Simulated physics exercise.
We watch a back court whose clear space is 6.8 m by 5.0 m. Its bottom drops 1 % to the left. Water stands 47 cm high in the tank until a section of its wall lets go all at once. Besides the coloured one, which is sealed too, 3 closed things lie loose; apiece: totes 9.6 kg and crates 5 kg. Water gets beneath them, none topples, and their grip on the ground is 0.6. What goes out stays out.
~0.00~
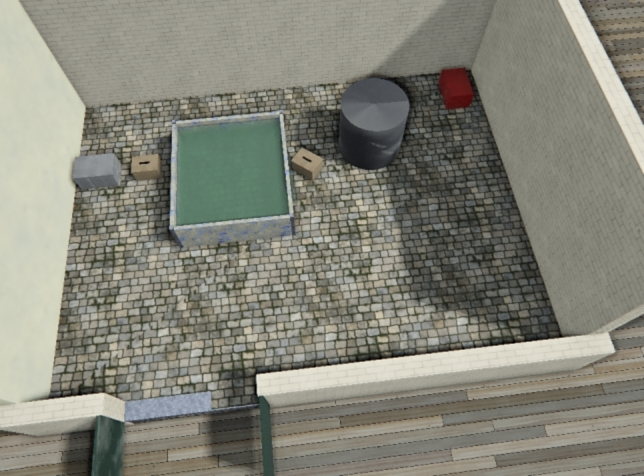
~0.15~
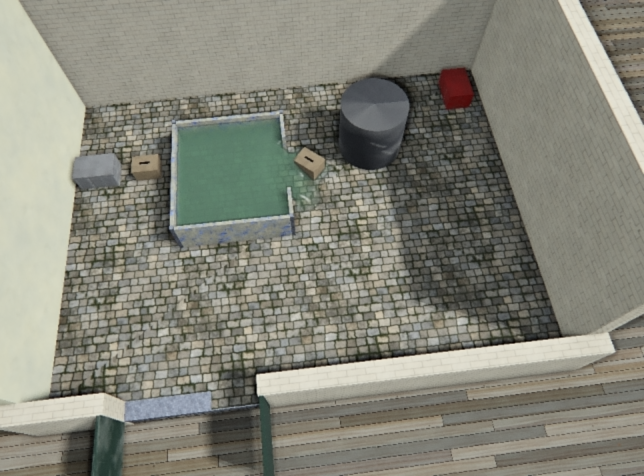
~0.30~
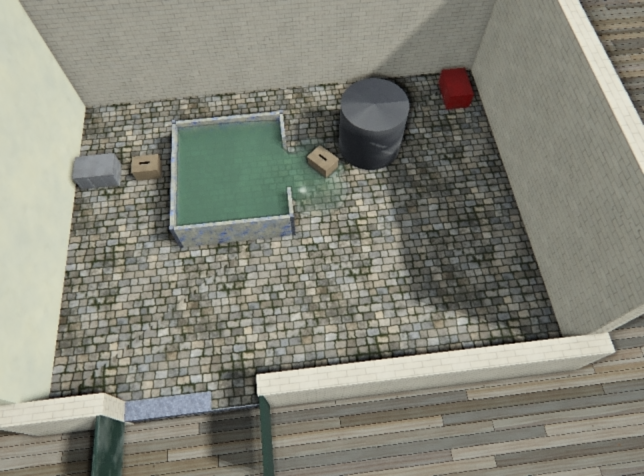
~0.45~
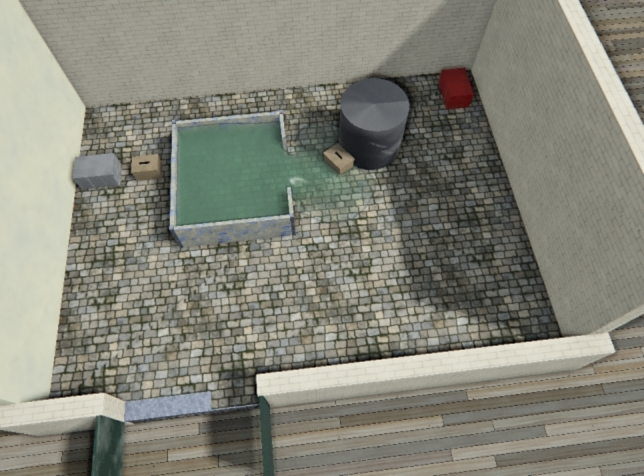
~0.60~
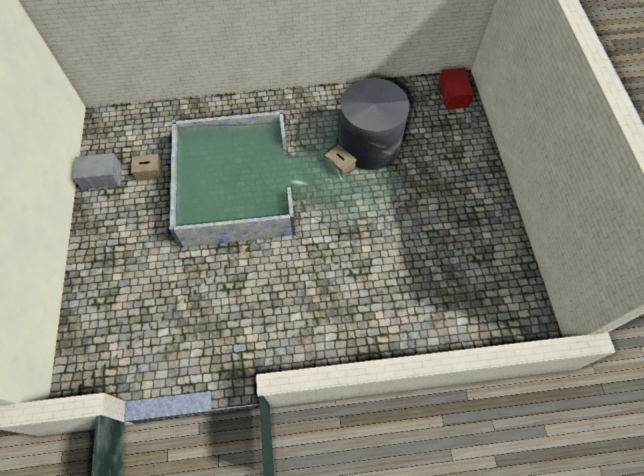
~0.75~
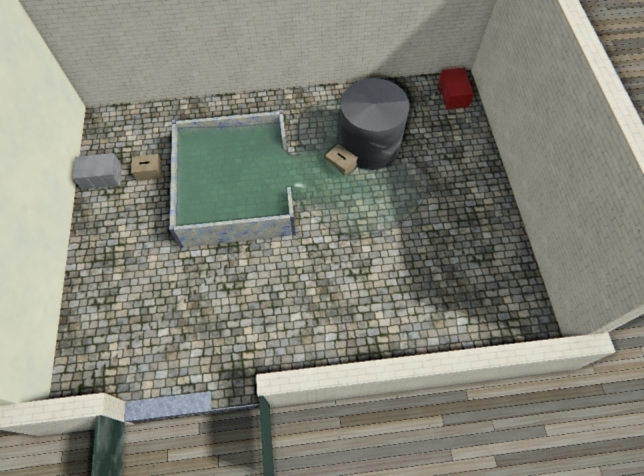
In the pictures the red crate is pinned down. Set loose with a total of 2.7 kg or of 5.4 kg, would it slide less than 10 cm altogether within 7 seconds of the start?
For it, neither load is enough.
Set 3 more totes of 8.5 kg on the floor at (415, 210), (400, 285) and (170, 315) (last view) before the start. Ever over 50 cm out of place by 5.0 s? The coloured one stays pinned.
In turn: Past it, short of it, less.
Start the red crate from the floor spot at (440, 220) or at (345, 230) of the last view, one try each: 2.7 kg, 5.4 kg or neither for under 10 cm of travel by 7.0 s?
In turn: Neither is enough; neither is enough.
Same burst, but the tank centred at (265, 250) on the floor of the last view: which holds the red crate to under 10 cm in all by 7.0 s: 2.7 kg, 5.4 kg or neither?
In that case neither load is enough.
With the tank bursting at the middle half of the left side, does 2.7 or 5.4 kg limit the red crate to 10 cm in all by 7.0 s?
Then neither weight holds it.
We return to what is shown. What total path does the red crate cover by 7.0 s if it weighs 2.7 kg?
Some 100 cm in all.
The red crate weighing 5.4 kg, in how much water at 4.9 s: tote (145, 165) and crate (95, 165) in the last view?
About 0 and 1 cm.
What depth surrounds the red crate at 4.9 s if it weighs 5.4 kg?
Roughly 7 cm.
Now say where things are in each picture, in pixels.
In the first picture, the red crate at (458, 82) rests on the ground; 3.0 m2 under water; 0 of 4 have shifted.
In the second picture, the red crate at (458, 82) rests on the ground; 3.3 m2 under water; 0 of 4 have shifted.
In the third picture, the red crate at (458, 82), on the bottom; water covers 3.8 m2; 1 of 4 have shifted.
In the fourth picture, the red crate at (458, 82) rests on the ground; water covers 4.5 m2; 1 of 4 have shifted.
In the fifth picture, the red crate at (458, 82), on the bottom; 5.3 m2 under water; 1 of 4 have shifted.
In the sixth picture, the red crate at (458, 82), on the bottom; water covers 6.0 m2; 1 of 4 have shifted.
After 1.4 s the red crate would be 0 cm from its start with 2.7 kg and 0 cm from its start with 5.4 kg; 0 cm of water round it then.
After 3.1 s the red crate would be 8 cm from its start with 2.7 kg and 5 cm from its start with 5.4 kg; 3 cm of water round it then.
After 4.9 s the red crate would be 2 cm from its start with 2.7 kg and 12 cm from its start with 5.4 kg; 7 cm of water round it then.
After 7.0 s the red crate would be 64 cm from its start with 2.7 kg and 36 cm from its start with 5.4 kg; 6 cm of water round it then.
